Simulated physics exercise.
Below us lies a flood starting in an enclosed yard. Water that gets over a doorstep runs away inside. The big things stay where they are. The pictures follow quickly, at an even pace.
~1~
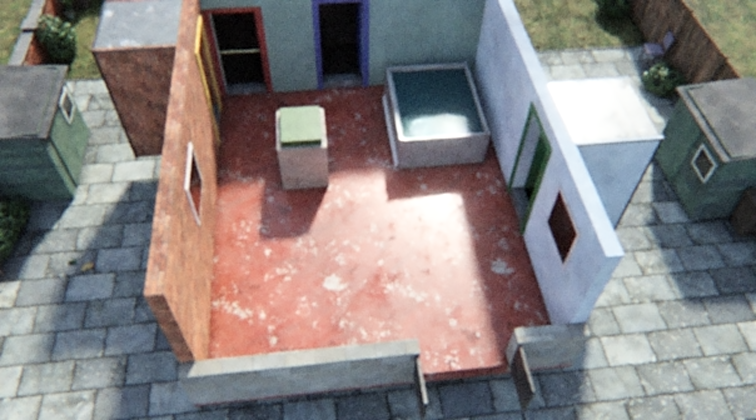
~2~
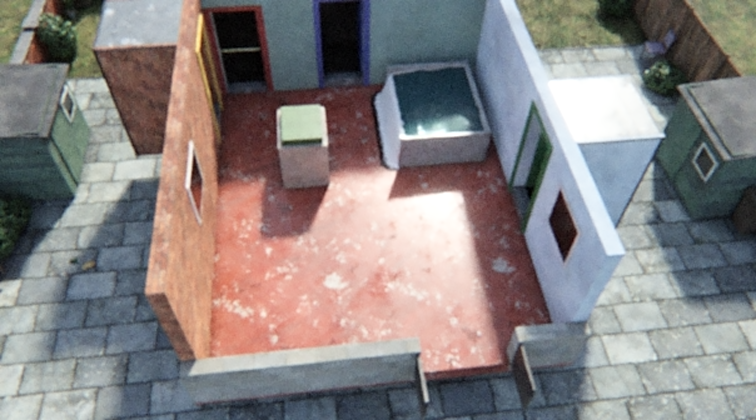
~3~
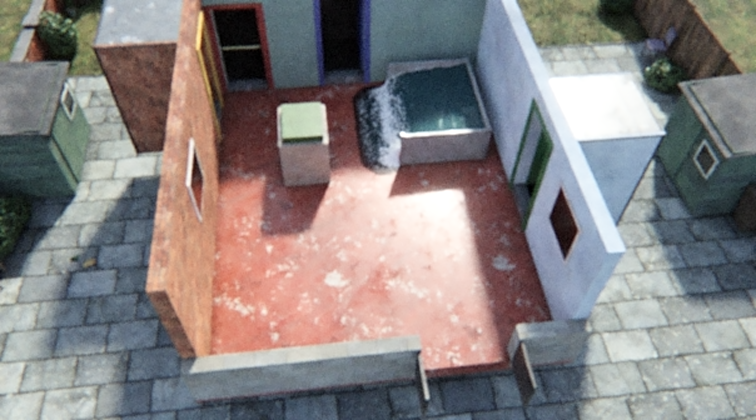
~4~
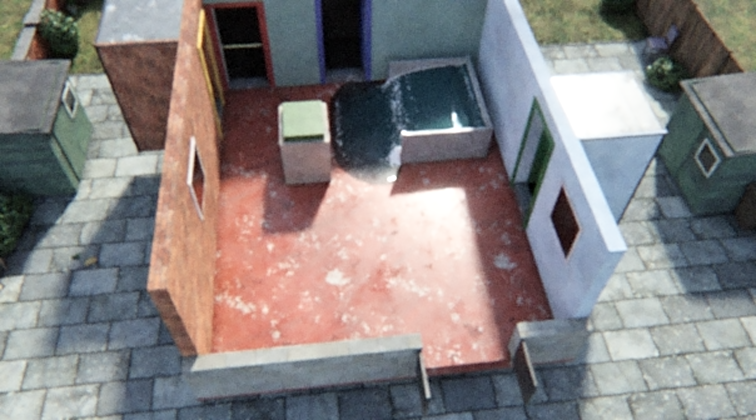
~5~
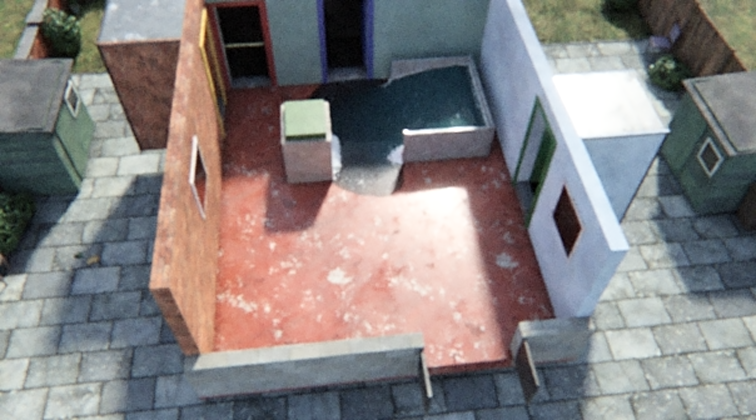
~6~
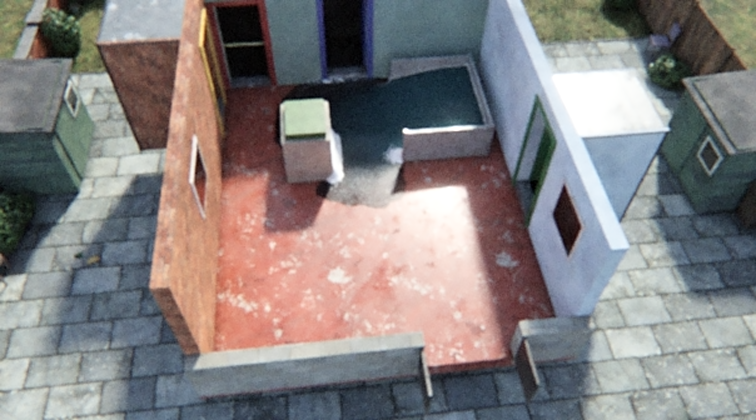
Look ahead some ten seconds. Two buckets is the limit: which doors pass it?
The green door stays under that; the yellow door takes more than that; the blue door stays under that; the red door takes more than that.
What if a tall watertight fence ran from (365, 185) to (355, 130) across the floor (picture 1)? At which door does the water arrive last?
That is the door marked green.
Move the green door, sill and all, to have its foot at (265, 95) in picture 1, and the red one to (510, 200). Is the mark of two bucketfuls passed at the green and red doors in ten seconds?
My reading: Green floods, red takes less.
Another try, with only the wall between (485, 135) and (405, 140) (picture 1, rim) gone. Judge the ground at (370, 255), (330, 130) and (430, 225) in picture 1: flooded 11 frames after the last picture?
As listed: Flooded, dry, awash.
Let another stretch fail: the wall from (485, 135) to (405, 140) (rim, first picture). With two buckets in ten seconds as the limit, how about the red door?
The red door holds.
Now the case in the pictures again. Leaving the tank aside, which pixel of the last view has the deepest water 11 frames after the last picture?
Around (226, 95).
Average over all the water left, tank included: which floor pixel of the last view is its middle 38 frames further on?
Near (322, 211).
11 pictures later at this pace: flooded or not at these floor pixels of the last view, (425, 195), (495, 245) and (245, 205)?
In turn: No water, dry, covered.
A moment on, water covers 30 % of the floor; the green door not reached, the yellow door under two buckets in, the blue door wet at the sill, nothing in, the red door wet at the sill, nothing in.
Next, water covers 55 % of the floor; the green door not reached, the yellow door over two buckets in, the blue door wet at the sill, nothing in, the red door over two buckets in.
Then, water covers 75 % of the floor; the green door not reached, the yellow door far over two buckets in, the blue door wet at the sill, nothing in, the red door far over two buckets in.
Later, water covers 75 % of the floor; the green door not reached, the yellow door far over two buckets in, the blue door wet at the sill, nothing in, the red door far over two buckets in.
In the end, water covers 95 % of the floor; the green door wet at the sill, nothing in, the yellow door far over two buckets in, the blue door wet at the sill, nothing in, the red door far over two buckets in.
